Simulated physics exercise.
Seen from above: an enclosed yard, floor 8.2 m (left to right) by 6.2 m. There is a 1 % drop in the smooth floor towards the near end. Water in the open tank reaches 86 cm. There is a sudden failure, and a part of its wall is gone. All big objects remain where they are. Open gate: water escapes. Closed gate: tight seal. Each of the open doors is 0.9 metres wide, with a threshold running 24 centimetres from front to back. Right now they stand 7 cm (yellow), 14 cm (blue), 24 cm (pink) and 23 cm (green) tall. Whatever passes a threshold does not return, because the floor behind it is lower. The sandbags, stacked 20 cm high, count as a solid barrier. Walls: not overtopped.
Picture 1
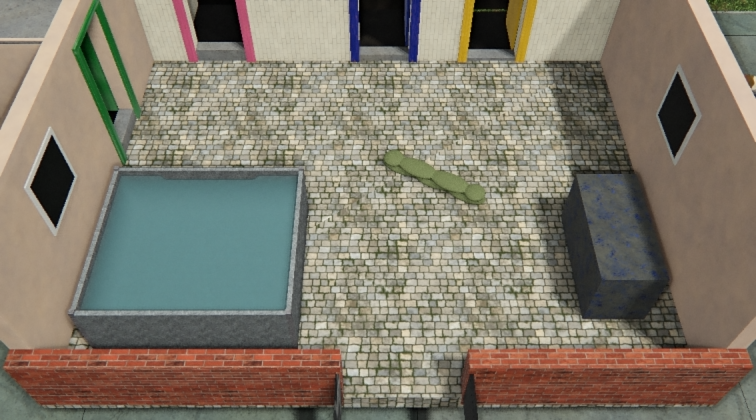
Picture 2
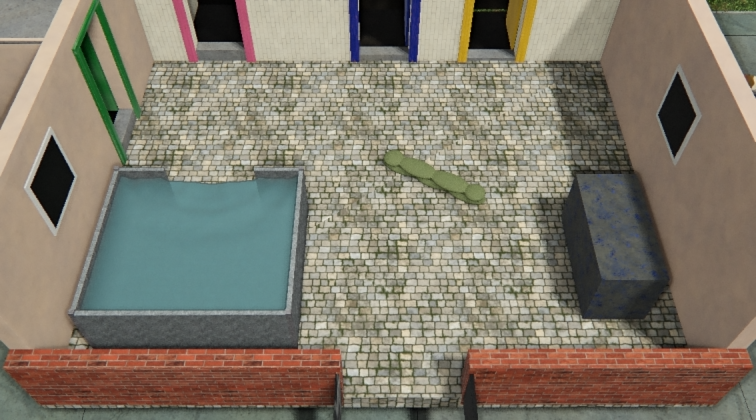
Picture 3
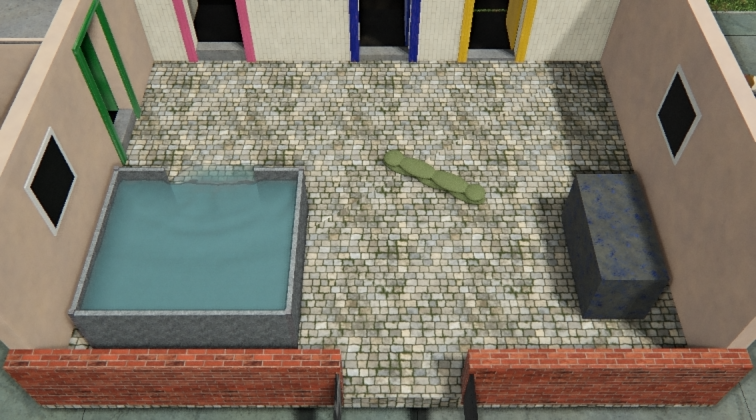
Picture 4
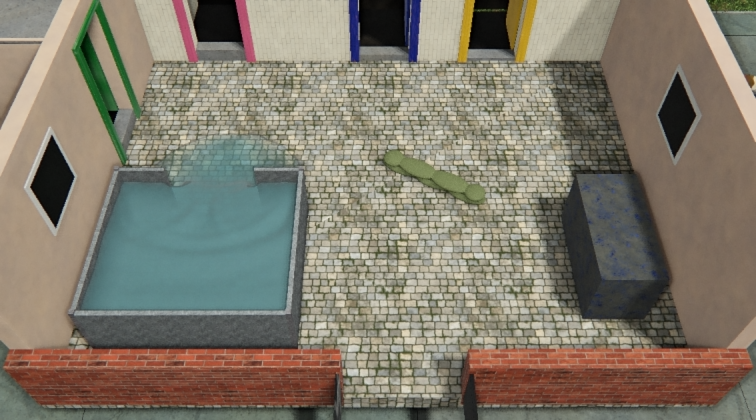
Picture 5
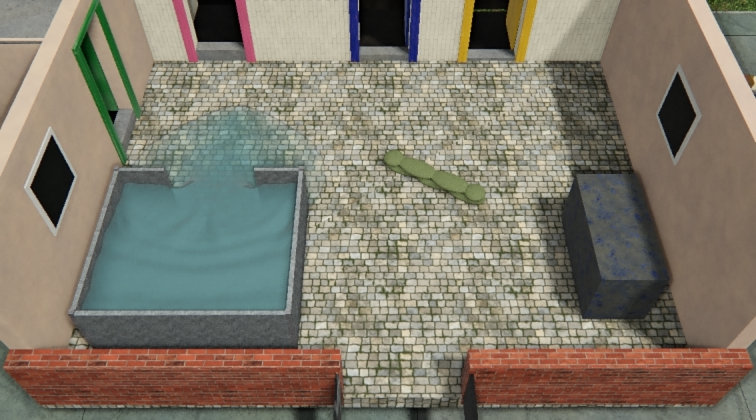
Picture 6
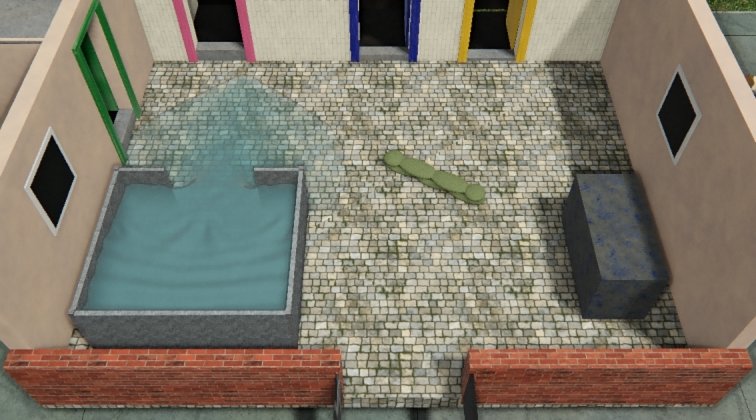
In a walled, stone-paved yard, the water in an open tank on the left lay still, then poured out through a gap in its far side and fanned across the paving towards the back.
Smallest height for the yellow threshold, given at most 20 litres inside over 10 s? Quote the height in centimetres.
About 5.5 cm.
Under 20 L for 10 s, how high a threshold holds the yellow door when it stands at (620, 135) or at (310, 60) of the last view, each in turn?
16 and 28 cm.
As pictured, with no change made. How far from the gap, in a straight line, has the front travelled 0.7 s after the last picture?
Around 4.0 m from the gap.
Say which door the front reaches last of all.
It's the yellow door.
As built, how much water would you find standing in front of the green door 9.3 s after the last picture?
It works out to about 9.5 centimetres deep.
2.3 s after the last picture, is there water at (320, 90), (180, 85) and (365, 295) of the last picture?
In the order asked: Soaked, soaked, untouched.
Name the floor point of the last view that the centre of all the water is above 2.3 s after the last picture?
Near (246, 180).
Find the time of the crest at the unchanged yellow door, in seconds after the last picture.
I'd say near 9.5 seconds.
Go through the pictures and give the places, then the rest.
Still water, 86 cm deep, in the open tank at (197, 239); the yellow door at (498, 15) is dry, in the first frame.
Water pours out on the far side and has run 0.4 m, to a hidden place; about 13 cm deep outside, 86 cm at the back, in the second frame.
The front is at a hidden place, 0.9 m from the gap on the far side; 1.2 m2 of floor is wet, 86 cm left at the back, in the third frame.
Water pours out on the far side and has run 1.6 m, to (219, 137); about 10 cm deep outside, 86 cm at the back, in the fourth frame.
The gap is on the far side, the front 2.2 m out at (231, 109); the back of the open tank holds 84 cm, in the fifth frame.
The front is at (240, 78), 3.0 m from the gap on the far side; 7.4 m2 of floor is wet, 76 cm left at the back; the yellow door at (498, 15), 5.7 m from the gap, is still 3.4 m from the nearest water, in the sixth frame.
Then, 0.7 s after the last picture water covers 30 % of the floor, deepest (53 cm) near (154, 63); it has not reached the yellow door.
Then, 2.3 s after the last picture water covers 45 % of the floor, deepest (34 cm) near (204, 104); 9 cm at the yellow door, 0 litres in over its 7 cm threshold.
Then, 9.3 s after the last picture water covers 95 % of the floor, deepest (22 cm) near (691, 379); 10 cm at the yellow door, 7 litres in over its 7 cm threshold.
At the yellow door as built, the water peaked near 10 cm, 9.3 s after the last picture.
Run again over the same 10 s with other heights there, 30 litres in over 4.5 cm, 14 litres over 6 cm. The limit of 20 litres is kept from about 5.5 cm up.
